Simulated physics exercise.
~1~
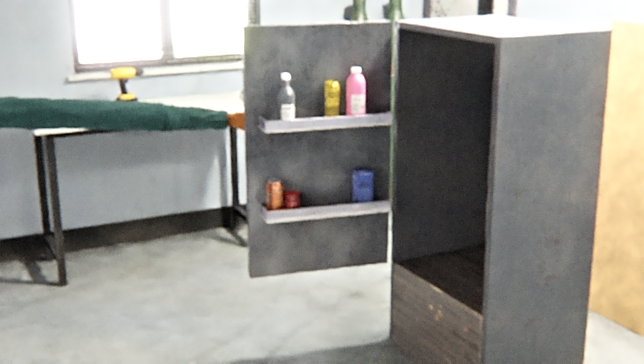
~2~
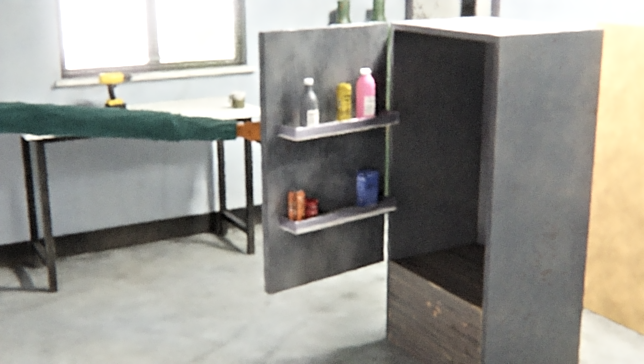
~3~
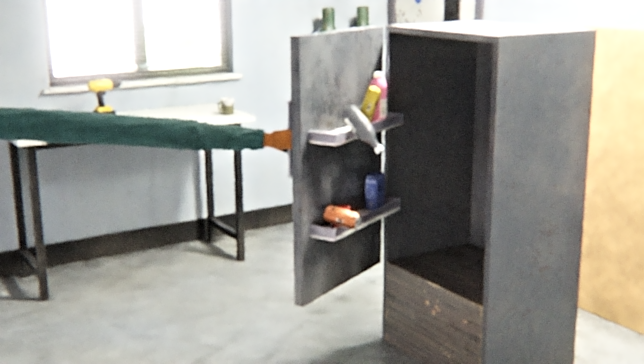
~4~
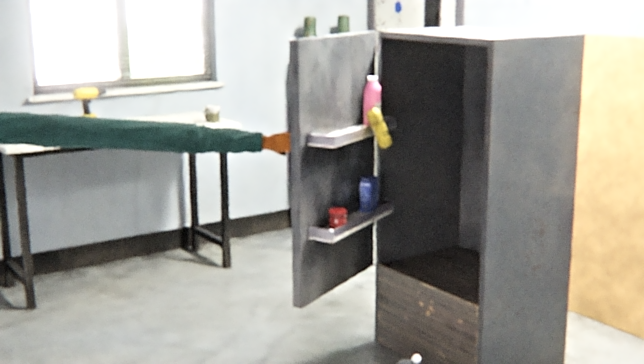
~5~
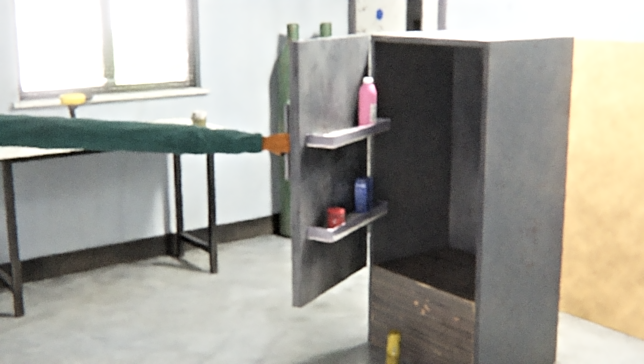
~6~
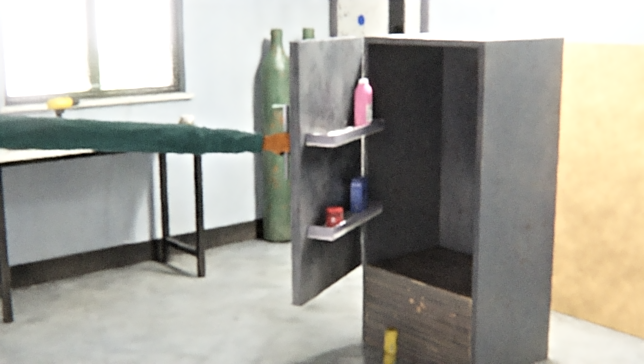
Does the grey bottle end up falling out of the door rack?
Yes, the grey bottle tips over the rail of the upper rack and drops out towards the floor.
In a pale room with a bright window, a grey locker stands with its door wide open, bottles, cans and other small items on two racks inside it. The door swings part of the way towards shut as the view drifts slightly sideways. When it stops, the grey bottle tips upside down over the upper rail, the yellow can leans, and the orange can goes over on the lower rack. The grey bottle drops towards the floor and the yellow can tumbles after it. At the end the yellow can is down by the locker's base, while the pink bottle, red tin and blue carton remain on the racks.
